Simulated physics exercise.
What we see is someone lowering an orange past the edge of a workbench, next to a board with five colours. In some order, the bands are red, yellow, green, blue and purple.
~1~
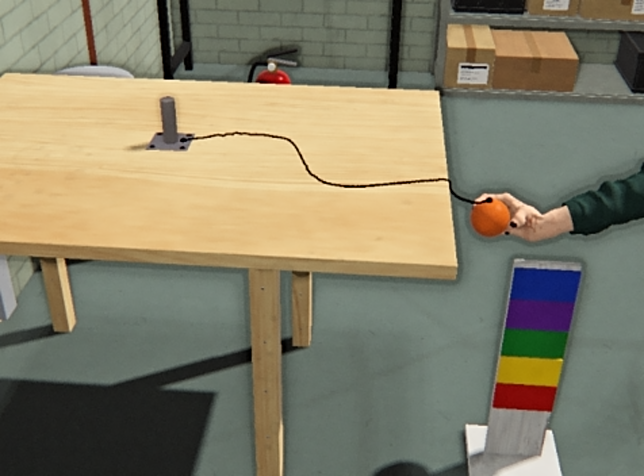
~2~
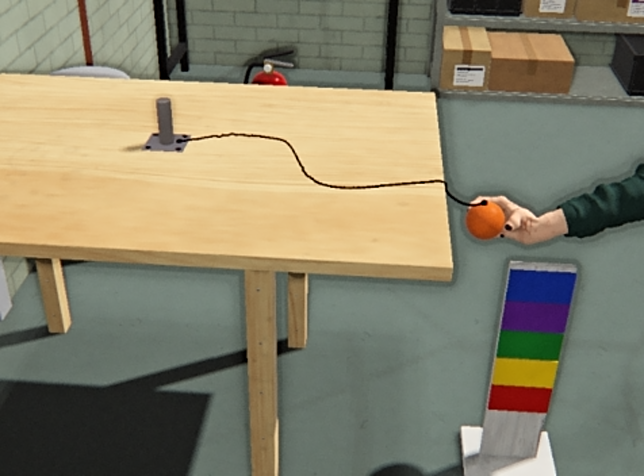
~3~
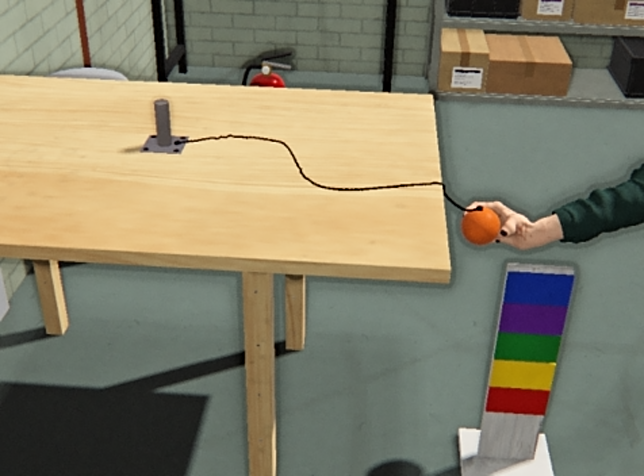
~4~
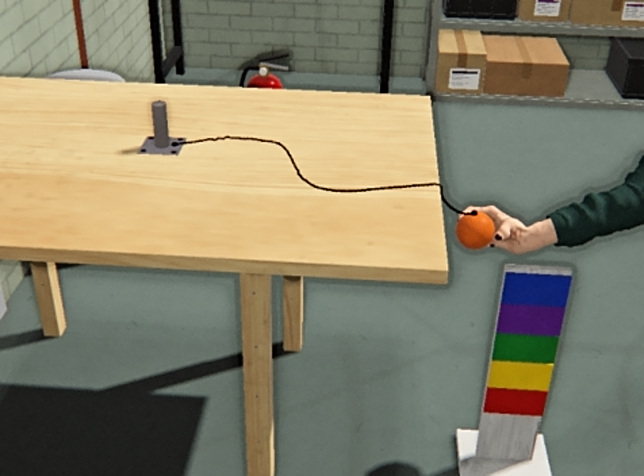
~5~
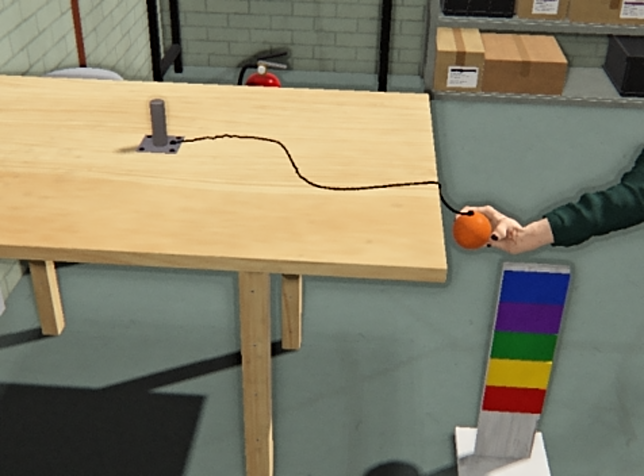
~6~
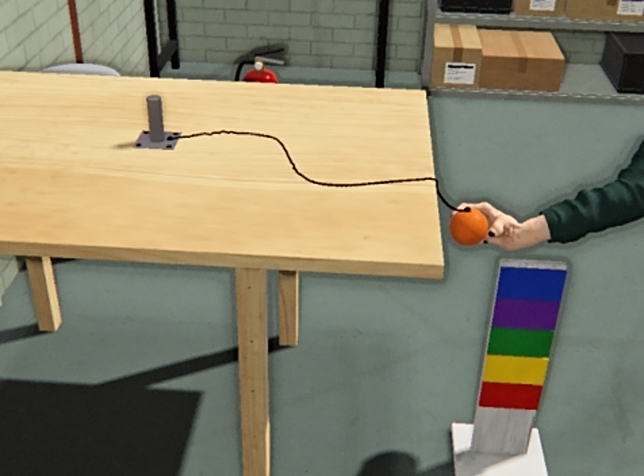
The clip shows a hand holding a round orange object beside a wooden table, attached by a dark cord to a small upright post, near a colour-banded board; the hand shifts slightly left and down as the view drifts slightly.
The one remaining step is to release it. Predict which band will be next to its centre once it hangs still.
I would say the purple band.
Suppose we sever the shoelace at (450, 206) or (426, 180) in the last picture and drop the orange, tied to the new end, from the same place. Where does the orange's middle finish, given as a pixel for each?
Roughly at (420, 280) the first time and at (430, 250) the second.
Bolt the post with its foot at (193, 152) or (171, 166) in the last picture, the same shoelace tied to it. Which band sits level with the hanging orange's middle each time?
Result per try, in order: Green / green.
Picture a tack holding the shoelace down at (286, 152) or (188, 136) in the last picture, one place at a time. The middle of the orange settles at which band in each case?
Blue, then purple.
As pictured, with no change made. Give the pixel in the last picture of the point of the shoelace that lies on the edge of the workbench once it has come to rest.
Check around (357, 185) - that's where it is.
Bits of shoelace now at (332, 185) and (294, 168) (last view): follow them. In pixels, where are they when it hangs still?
I'd put the first at about (410, 160) and the other at about (356, 156).
Early on, orange near (439, 289); level with blue.
Midway, orange near (396, 280); level with purple.
Near the end, orange near (417, 295); level with purple.
Finally, orange near (426, 291); level with purple. Its middle rests at the purple band.
